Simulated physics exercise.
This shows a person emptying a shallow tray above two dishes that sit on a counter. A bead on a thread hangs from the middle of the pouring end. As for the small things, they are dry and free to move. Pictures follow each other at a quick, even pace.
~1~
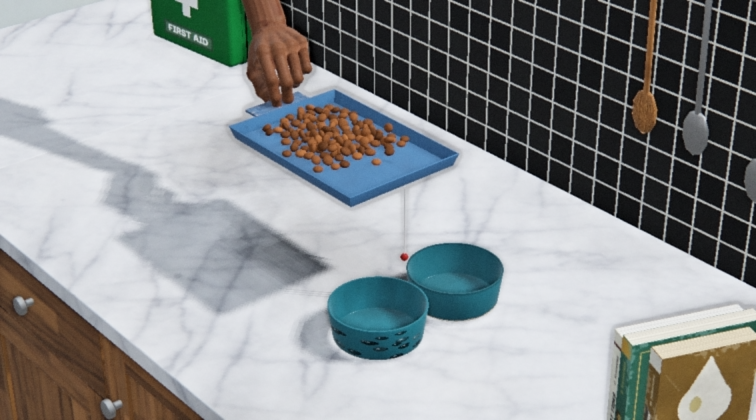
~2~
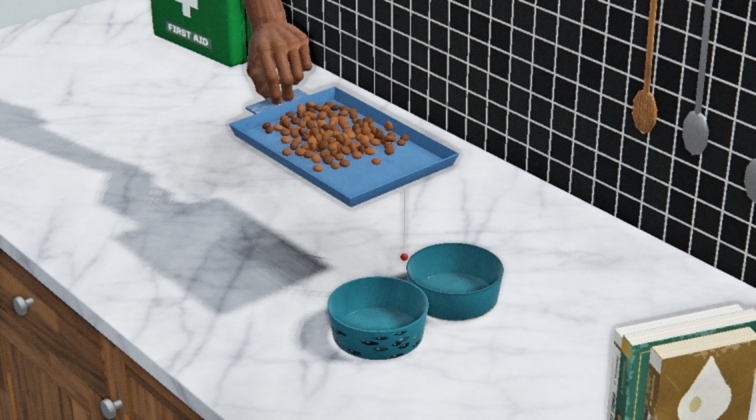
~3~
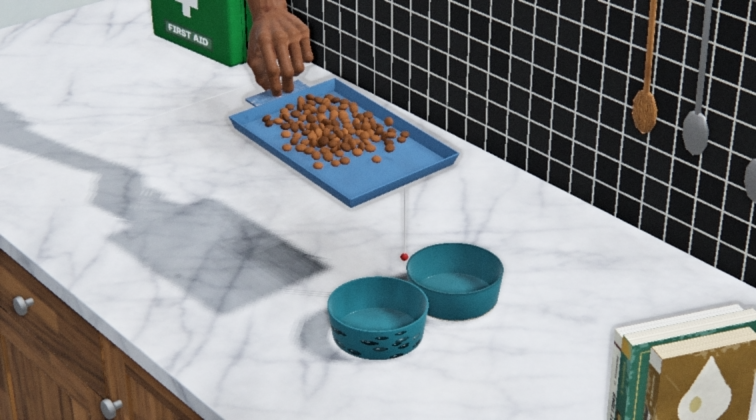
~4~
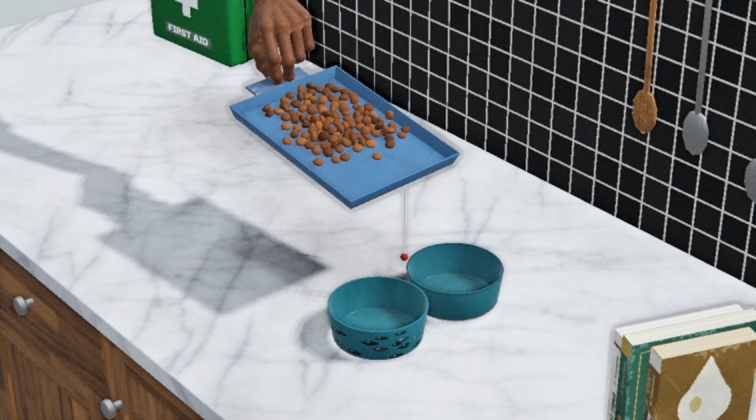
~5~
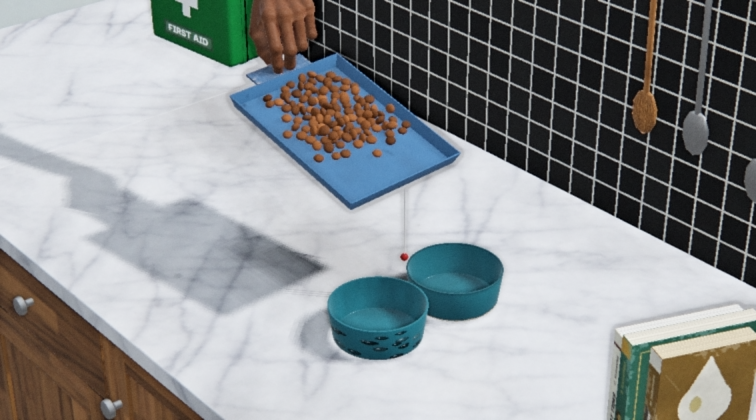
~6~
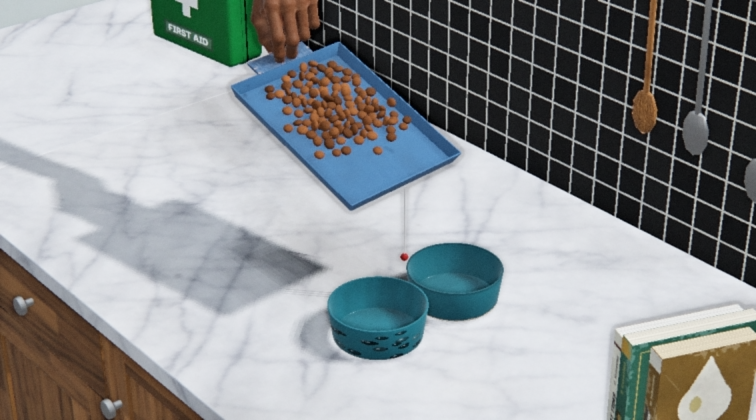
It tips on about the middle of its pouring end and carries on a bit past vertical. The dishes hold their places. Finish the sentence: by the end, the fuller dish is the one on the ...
... left.
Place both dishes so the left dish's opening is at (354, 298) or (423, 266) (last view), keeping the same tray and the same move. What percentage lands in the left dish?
50 %, 30 %.
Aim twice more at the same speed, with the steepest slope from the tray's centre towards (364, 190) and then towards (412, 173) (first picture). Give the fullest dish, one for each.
The leftmost dish; the rightmost dish.
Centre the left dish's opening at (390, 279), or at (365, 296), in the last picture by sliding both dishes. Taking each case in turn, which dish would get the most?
Case one: The dish at left. Case two: The dish at left.
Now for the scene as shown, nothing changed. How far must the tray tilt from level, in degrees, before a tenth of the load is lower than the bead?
That happens at close to 65 degrees.
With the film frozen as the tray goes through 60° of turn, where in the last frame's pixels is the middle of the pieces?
I'd mark the middle close to (383, 182).
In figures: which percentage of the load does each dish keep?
The left dish ends with 70 per cent of the load and the right dish with 20 per cent.
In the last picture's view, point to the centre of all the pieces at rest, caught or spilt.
Centre at rest, last view: Approx. (388, 326).
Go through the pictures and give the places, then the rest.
Corners of the pouring end at (351, 195) and (453, 153), level; middle of the load at (337, 137), bits of dog kibble; left dish at (411, 338); right dish at (488, 300); bead on its thread at (404, 257), in the first frame.
Corners of the pouring end at (351, 195) and (453, 153), level; middle of the load at (337, 135), in the second frame.
Corners of the pouring end at (351, 196) and (453, 153), tipped barely, lowest at the left corner; middle of the load at (337, 130), in the third frame.
Corners of the pouring end at (352, 198) and (454, 152), tipped a little, lowest at the left corner; middle of the load at (337, 123), in the fourth frame.
Corners of the pouring end at (352, 199) and (455, 152), tipped a little, lowest at the left corner; middle of the load at (330, 113), in the fifth frame.
Corners of the pouring end at (352, 201) and (455, 152), tipped clearly, lowest at the left corner; middle of the load at (339, 110); left dish at (411, 338); right dish at (488, 300), in the sixth frame.
Soon, tray tipped steeply; most on the tray; a small part in the air.
A while on, tray tipped right over; about a quarter on the tray; about two thirds in the left dish; a small part in the right dish; a stray few outside both; a small part in the air.
Towards the end, tray tipped past a quarter turn; most in the left dish; about a quarter in the right dish; a stray few outside both.
Finally, tray tipped past a quarter turn; most in the left dish; about a quarter in the right dish; a stray few outside both.
